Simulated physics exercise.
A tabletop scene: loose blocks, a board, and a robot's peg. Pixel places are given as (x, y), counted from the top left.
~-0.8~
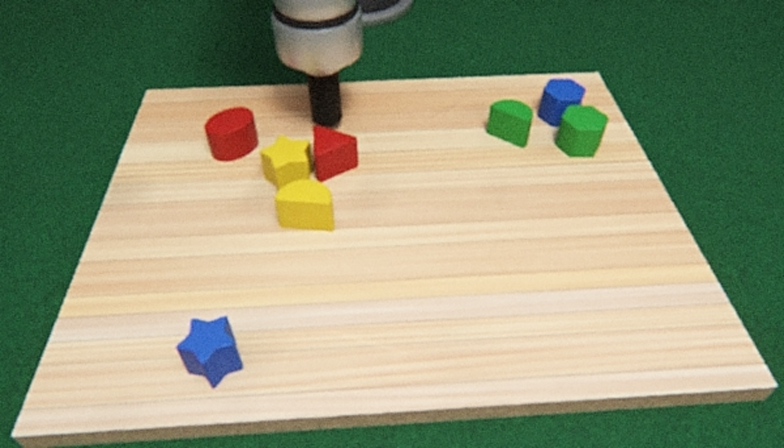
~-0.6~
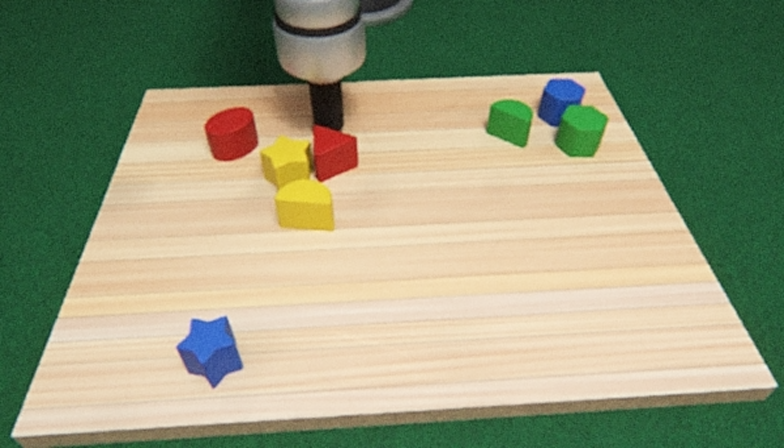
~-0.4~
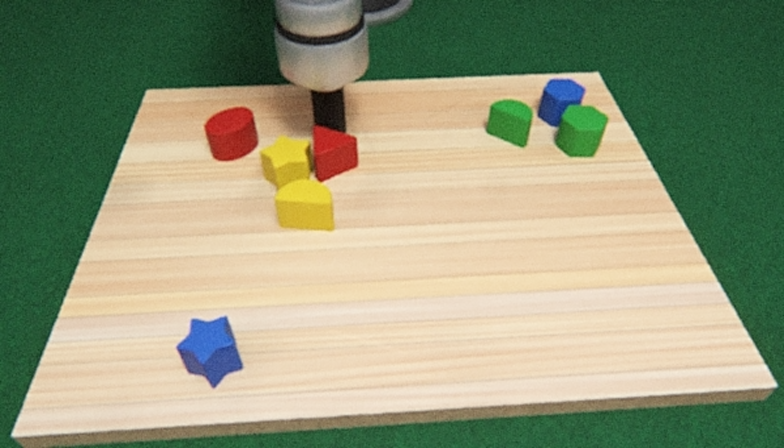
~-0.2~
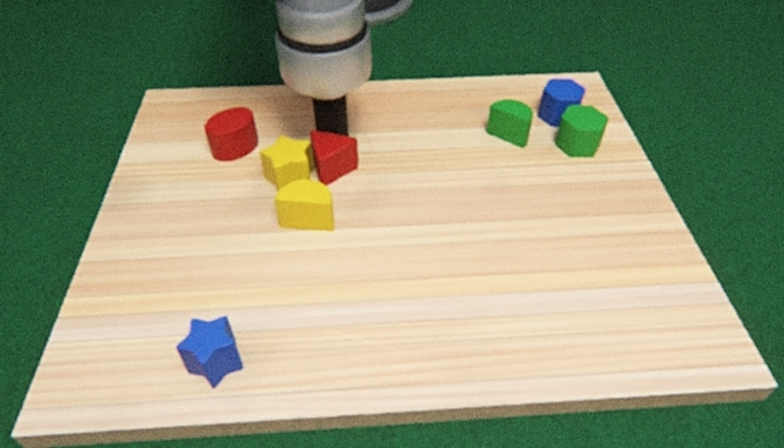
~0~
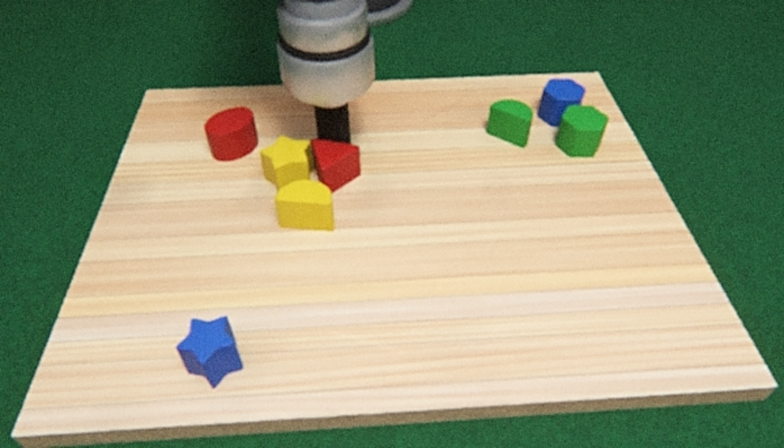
On a wooden board, a robot's dark peg moves forward and nudges a red three-sided block slightly.
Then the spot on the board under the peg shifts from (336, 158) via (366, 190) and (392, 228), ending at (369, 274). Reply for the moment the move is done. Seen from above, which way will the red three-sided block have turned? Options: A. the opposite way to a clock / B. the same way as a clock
B (the same way as a clock)
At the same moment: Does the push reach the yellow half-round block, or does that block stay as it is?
It will end up elsewhere.
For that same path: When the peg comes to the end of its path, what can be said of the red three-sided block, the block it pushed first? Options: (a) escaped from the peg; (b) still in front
My answer is option a.
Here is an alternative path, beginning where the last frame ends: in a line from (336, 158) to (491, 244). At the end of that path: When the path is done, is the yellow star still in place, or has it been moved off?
That block stands still.
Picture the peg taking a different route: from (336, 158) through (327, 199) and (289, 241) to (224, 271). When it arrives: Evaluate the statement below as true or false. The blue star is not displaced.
True.
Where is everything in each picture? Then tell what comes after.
The first picture shows peg tip at (327, 119); block tops, yellow star at (286, 150); yellow half-round block at (305, 192); red three-sided block at (329, 139).
The second picture shows peg at (329, 127); blocks unchanged.
The third picture shows peg at (331, 134); blocks unchanged.
The fourth picture shows peg at (333, 142); red three-sided block at (329, 142).
The fifth picture shows peg at (335, 150); yellow star at (286, 150); yellow half-round block at (305, 192); red three-sided block at (331, 151).
The first path, step by step. One third of the way, peg at (366, 182); yellow half-round block at (299, 200), turned 20° clockwise; red three-sided block at (343, 181), turned 40° clockwise.
Two thirds of the way, peg at (392, 220); yellow half-round block at (298, 200), turned 20° clockwise; red three-sided block at (343, 182), turned 45° clockwise.
At the end, peg at (369, 266); yellow star in place; yellow half-round block at (298, 200), turned 20° clockwise; red three-sided block at (343, 182), turned 45° clockwise.
